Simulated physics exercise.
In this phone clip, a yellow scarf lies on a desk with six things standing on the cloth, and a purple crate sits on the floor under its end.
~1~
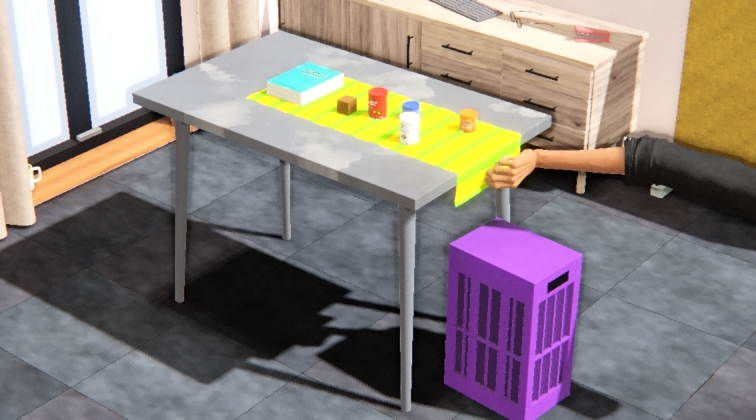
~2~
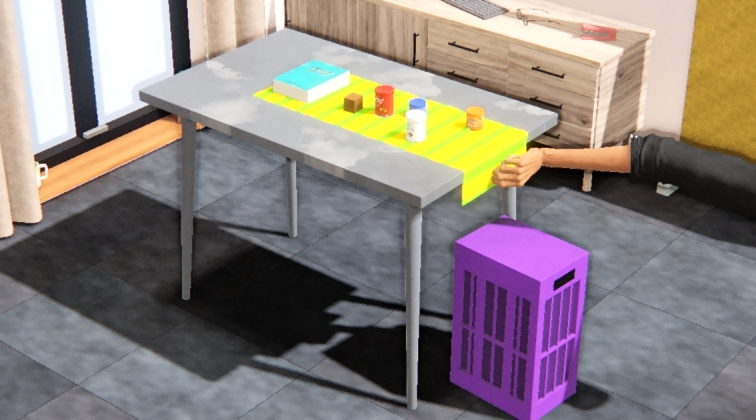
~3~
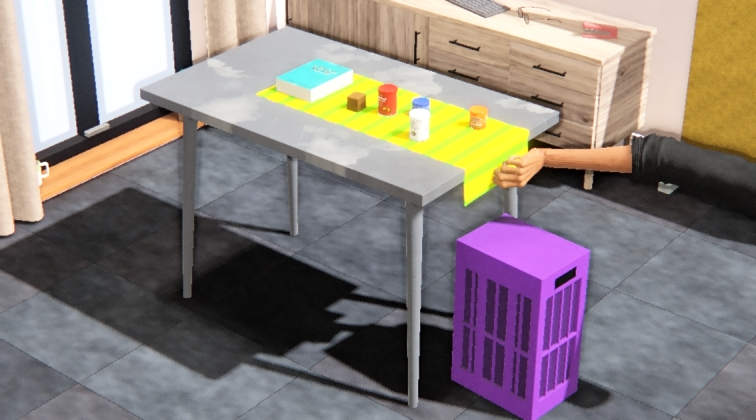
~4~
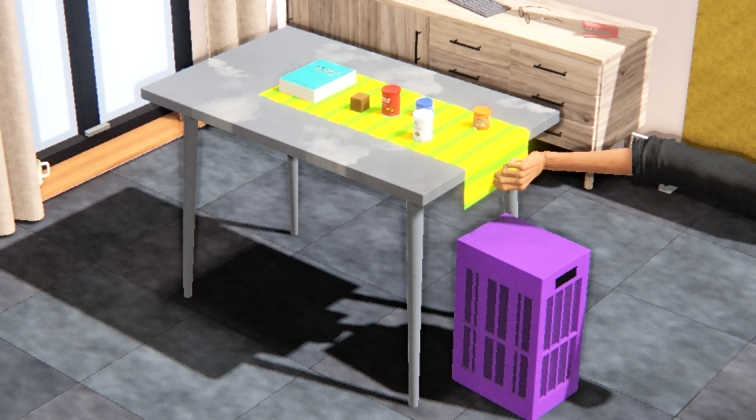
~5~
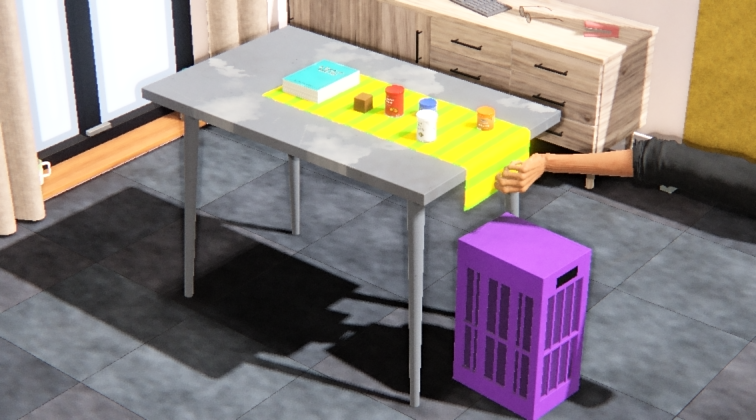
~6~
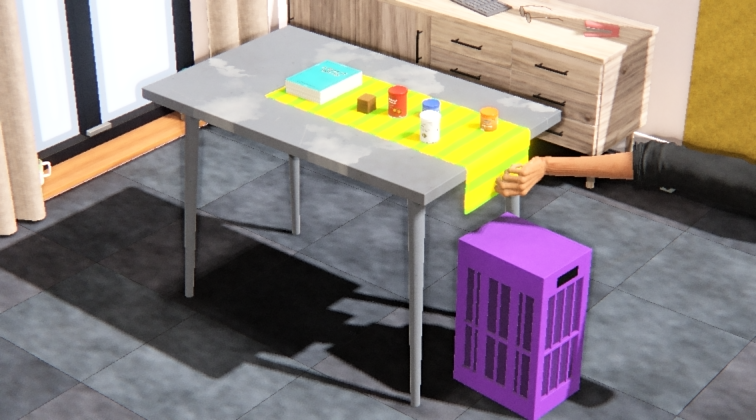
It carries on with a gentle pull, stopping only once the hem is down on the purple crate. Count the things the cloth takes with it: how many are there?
It drops one thing over the edge.
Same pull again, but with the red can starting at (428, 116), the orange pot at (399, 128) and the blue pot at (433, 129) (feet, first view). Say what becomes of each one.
The red can stays put; the orange pot stays put; the blue pot stays put.
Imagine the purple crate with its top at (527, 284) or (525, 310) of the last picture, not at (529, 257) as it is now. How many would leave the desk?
That would make 2 and 3.
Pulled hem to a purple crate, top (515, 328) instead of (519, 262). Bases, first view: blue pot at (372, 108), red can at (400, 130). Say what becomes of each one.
Here's what happens: The blue pot remains aboard, the red can leaves its perch.
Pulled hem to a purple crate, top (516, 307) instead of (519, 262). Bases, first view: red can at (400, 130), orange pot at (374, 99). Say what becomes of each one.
The red can is lost, the orange pot stays put.
Soon after, hem near (497, 224); orange pot gone.
After that, hem on the crate; orange pot gone.
In the end, hem on the crate; orange pot gone. It carries off one.
